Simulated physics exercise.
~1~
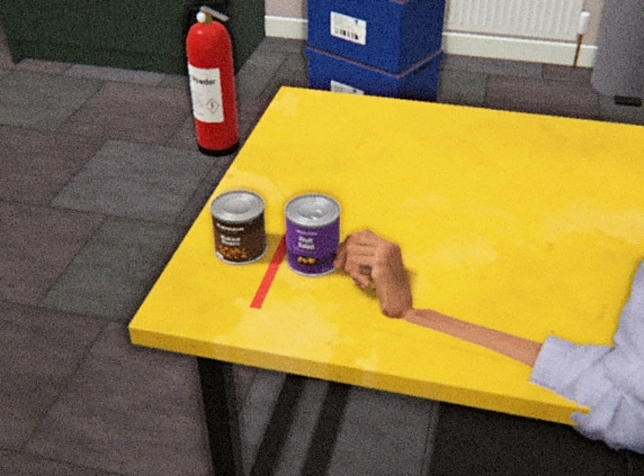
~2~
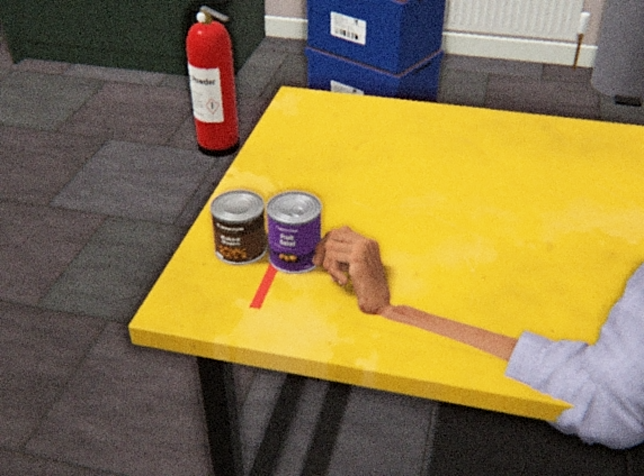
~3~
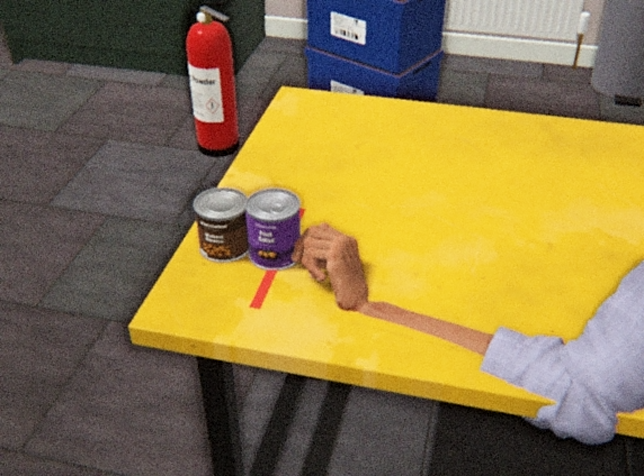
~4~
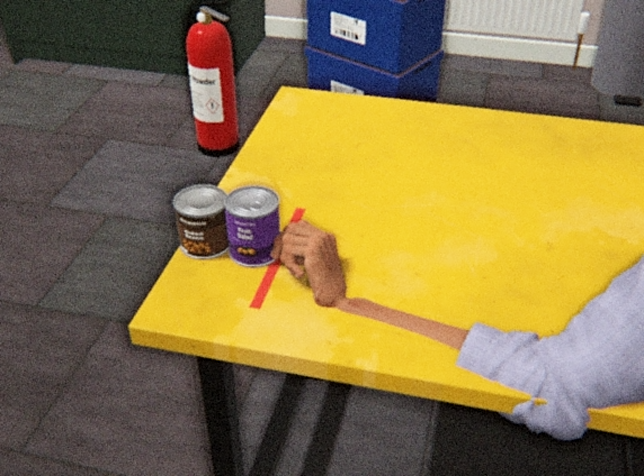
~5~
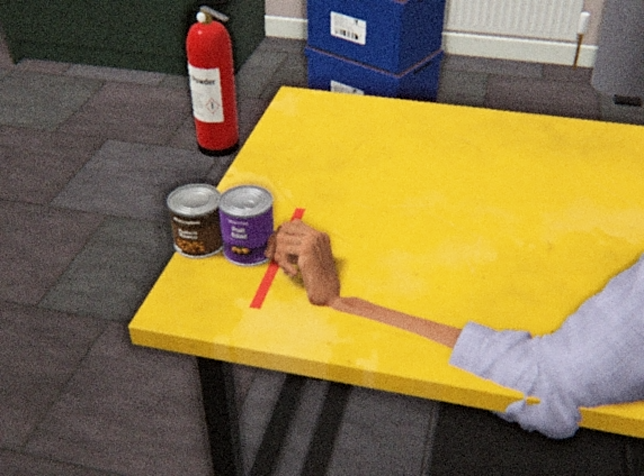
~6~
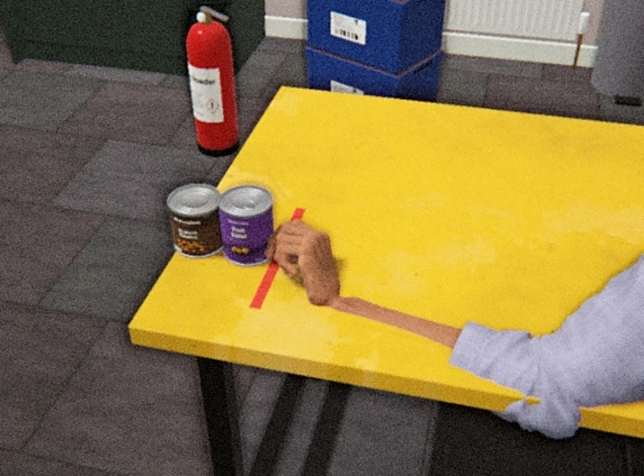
In the video, a hand slides a purple can left across a yellow table until it meets a brown can, then pushes both past a strip of red tape toward the table's edge. The hand stops near the tape, and both cans remain upright on the table.
